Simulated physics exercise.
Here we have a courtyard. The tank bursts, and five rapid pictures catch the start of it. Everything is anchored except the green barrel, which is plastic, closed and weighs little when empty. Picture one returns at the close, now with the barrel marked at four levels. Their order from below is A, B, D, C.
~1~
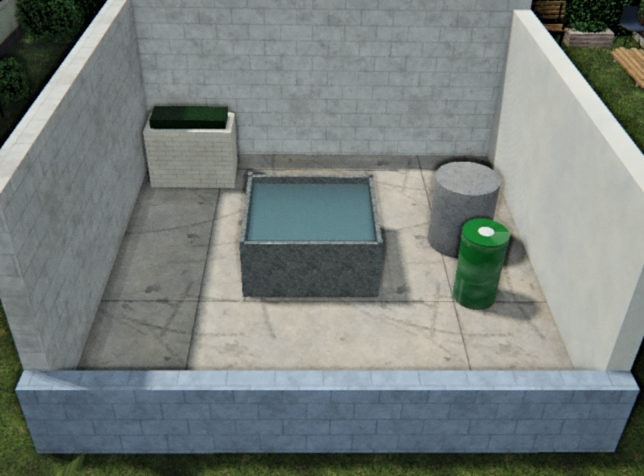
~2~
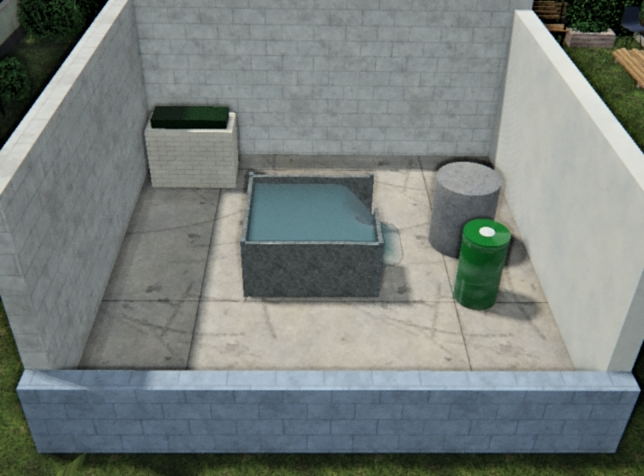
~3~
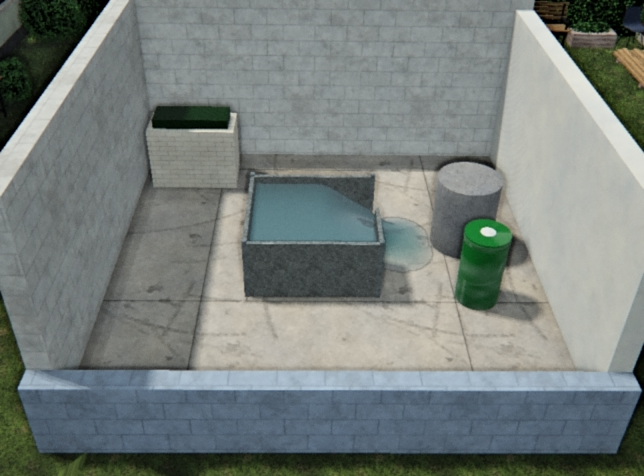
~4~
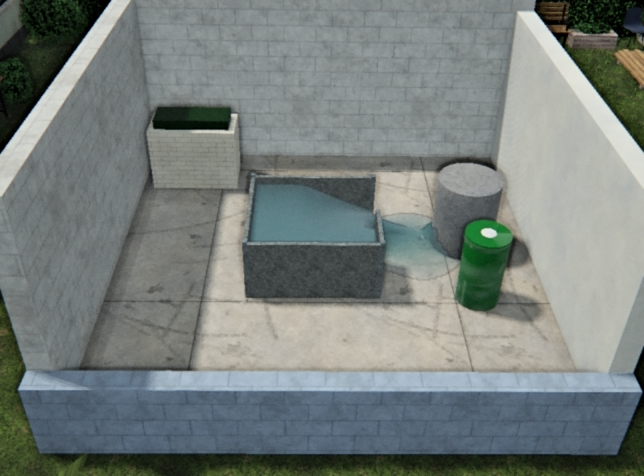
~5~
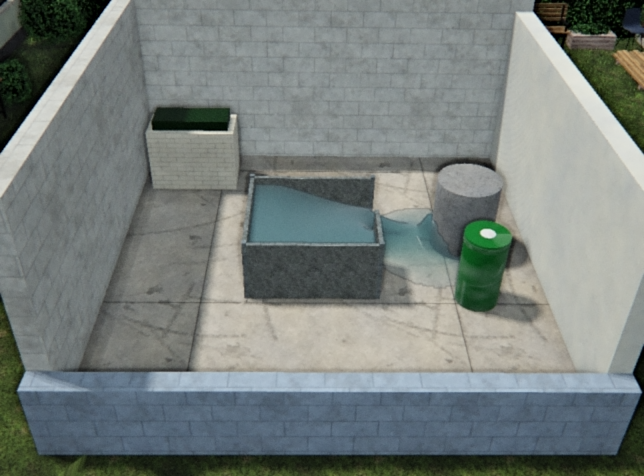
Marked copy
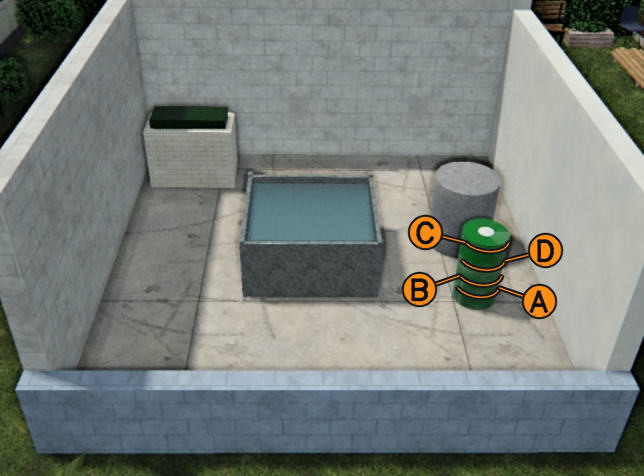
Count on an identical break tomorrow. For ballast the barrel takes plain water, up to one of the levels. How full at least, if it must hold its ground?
B is the one.
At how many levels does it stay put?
Three of the four.
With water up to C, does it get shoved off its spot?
No.
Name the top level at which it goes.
A it is.
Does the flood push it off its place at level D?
No, not at all.
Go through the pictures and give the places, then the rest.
Lid of the green barrel at (486, 232); tank full, its middle at (311, 212).
Water covers 1 % of the ground and is seen nearest the barrel at (389, 259).
Water covers 3 % of the ground and is seen nearest the barrel at (406, 267).
Water covers 5 % of the ground and is seen nearest the barrel at (434, 271).
Lid of the green barrel at (488, 234); water covers 6 % of the ground and is seen nearest the barrel at (460, 275).
On the marked copy, A at (481, 297); B at (483, 285); C at (490, 251); D at (486, 270); from the bottom up A, B, D, C.
For level A, it is pushed about its own width away.
For level B, it shifts by a finger or two and stays.
For level C, it does not move.
For level D, it does not move.
